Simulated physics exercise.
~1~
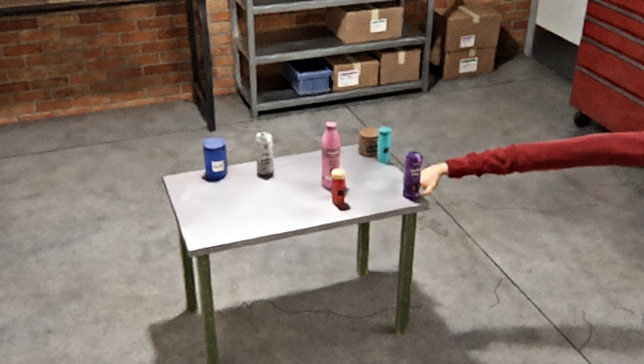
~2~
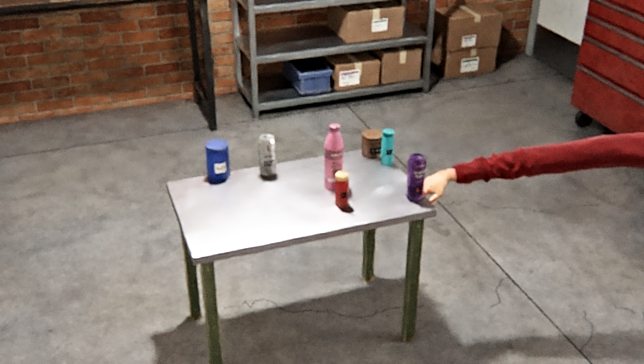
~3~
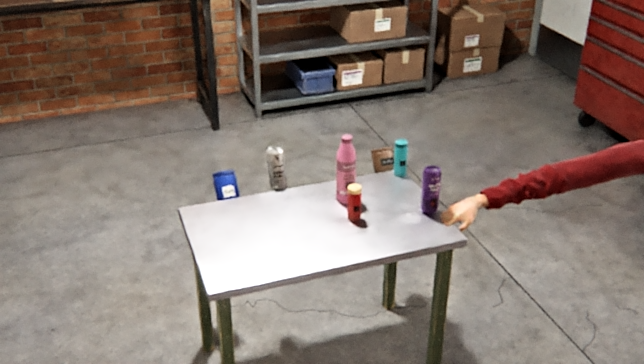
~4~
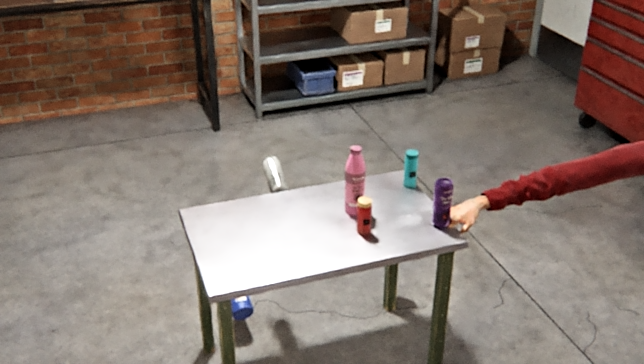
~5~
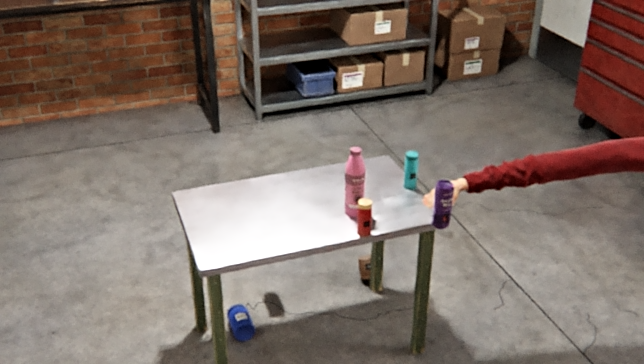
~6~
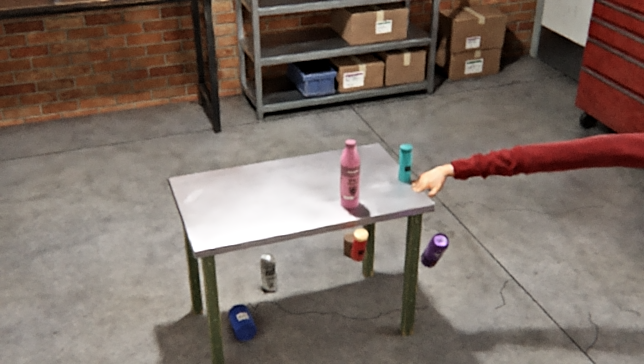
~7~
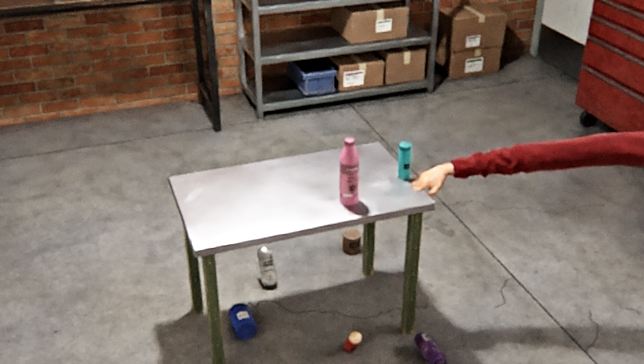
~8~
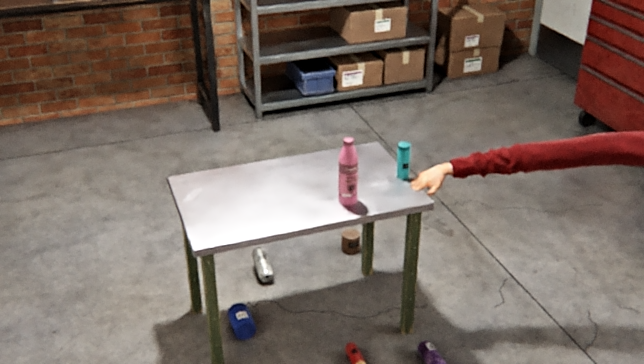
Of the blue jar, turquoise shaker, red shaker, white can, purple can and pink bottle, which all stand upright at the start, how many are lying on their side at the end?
Four of them are lying on their side at the end, namely the blue jar, the red shaker, the white can and the purple can.
